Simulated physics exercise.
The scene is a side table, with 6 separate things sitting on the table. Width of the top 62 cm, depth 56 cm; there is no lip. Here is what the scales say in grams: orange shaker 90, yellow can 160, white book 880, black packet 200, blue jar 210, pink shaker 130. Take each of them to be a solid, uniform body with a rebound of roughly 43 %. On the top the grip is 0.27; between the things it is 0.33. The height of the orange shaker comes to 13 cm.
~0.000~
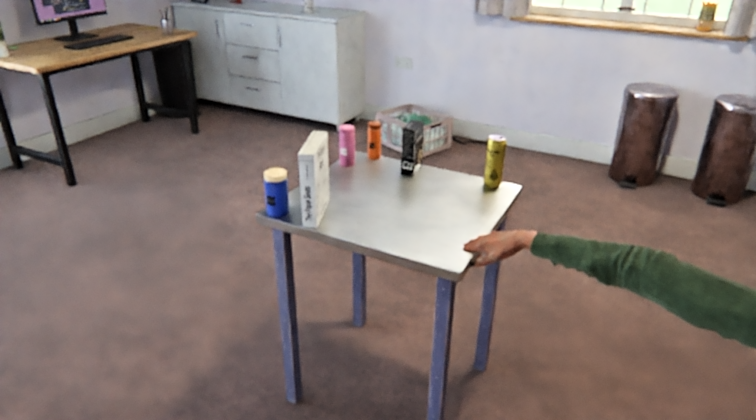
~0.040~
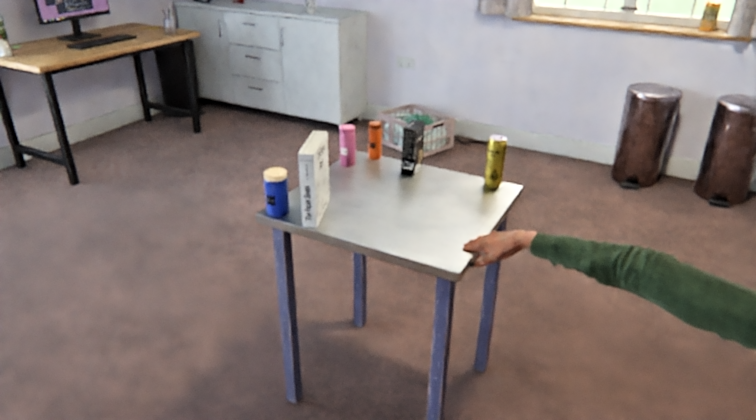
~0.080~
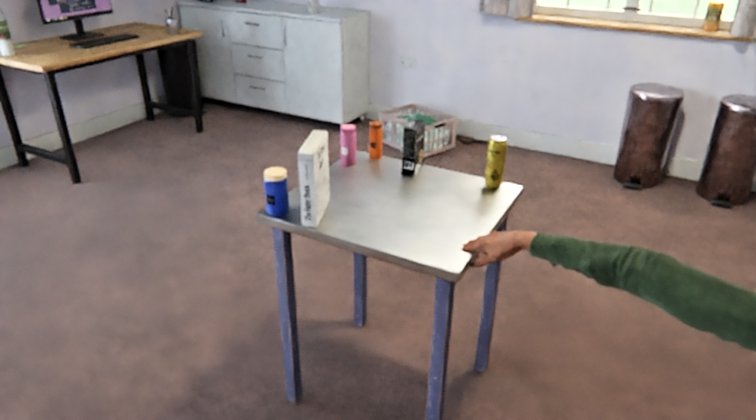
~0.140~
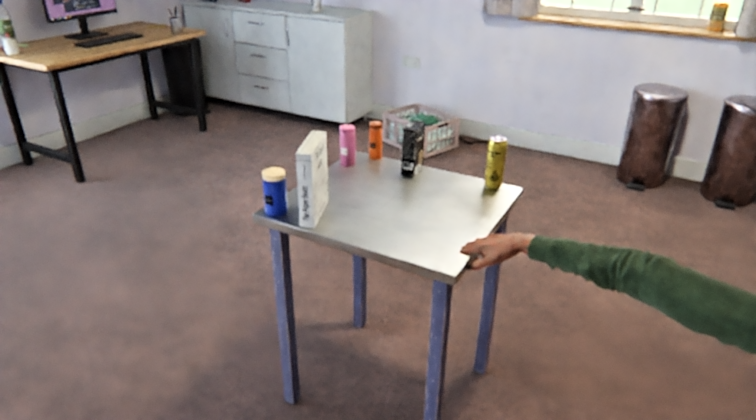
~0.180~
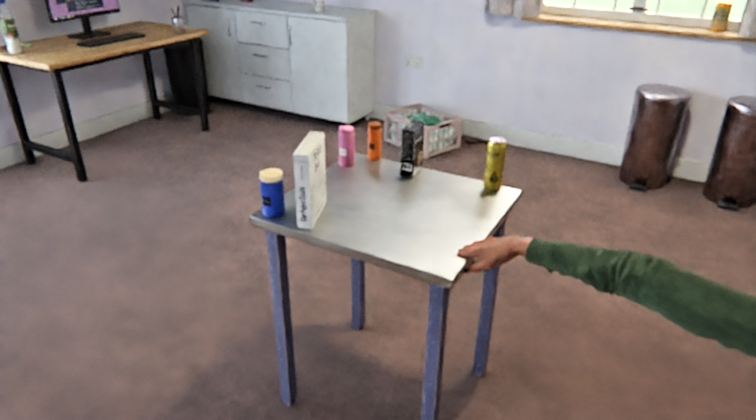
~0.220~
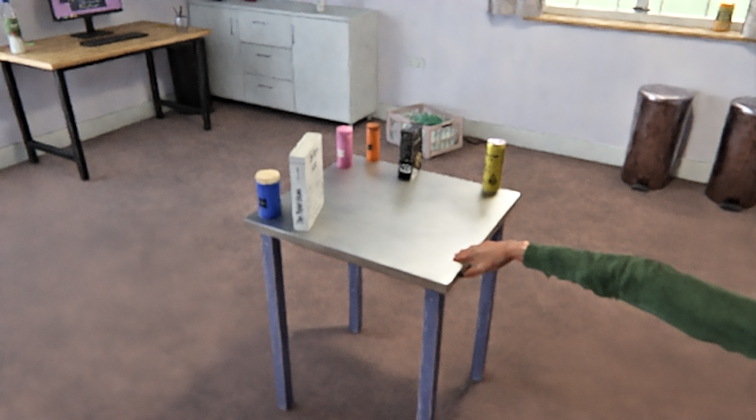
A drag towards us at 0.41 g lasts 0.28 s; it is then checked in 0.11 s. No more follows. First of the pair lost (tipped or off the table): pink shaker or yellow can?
Of the two named, the second goes sooner.
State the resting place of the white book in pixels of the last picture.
Around (255, 213).
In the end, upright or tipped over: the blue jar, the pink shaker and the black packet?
Final state - blue jar: Remains on its base; pink shaker: Remains on its base; black packet: Remains on its base.
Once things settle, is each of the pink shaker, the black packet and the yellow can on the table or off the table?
At the end the pink shaker remains on its base, the black packet remains on its base and the yellow can leaves its base.
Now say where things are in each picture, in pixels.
Pink shaker (347, 146); yellow can (495, 162), in the first picture.
Black packet (413, 148); blue jar (277, 192), in the second picture.
Orange shaker (376, 140); white book (315, 178), in the third picture.
Table 1 cm from its start; black packet (413, 148); blue jar (275, 192), in the fourth picture.
Table 3 cm from its start; orange shaker (375, 141); white book (311, 180), in the fifth picture.
Table 5 cm from its start; pink shaker (345, 148) moved 2 cm; yellow can (494, 166) moved 2 cm, in the sixth picture.
After 0.42 s, table 22 cm from its start; orange shaker and yellow can now off the table; pink shaker moved 5 cm near (323, 161); black packet moved 6 cm.
After 0.62 s, table 22 cm from its start; pink shaker moved 2 cm near (308, 170); white book moved 2 cm; blue jar moved 2 cm.
After 1.02 s, table 22 cm from its start; pink shaker moved 3 cm near (307, 170); white book moved 3 cm; blue jar moved 3 cm.
After 1.32 s, pink shaker resting near (307, 170).
In the end (1.6 s), off the table, orange shaker and yellow can; the other 4 under 5 cm from the start. At the end, from the last picture's camera, pink shaker near (307, 170). Pink shaker was never lost; yellow can went at 0.74 s.
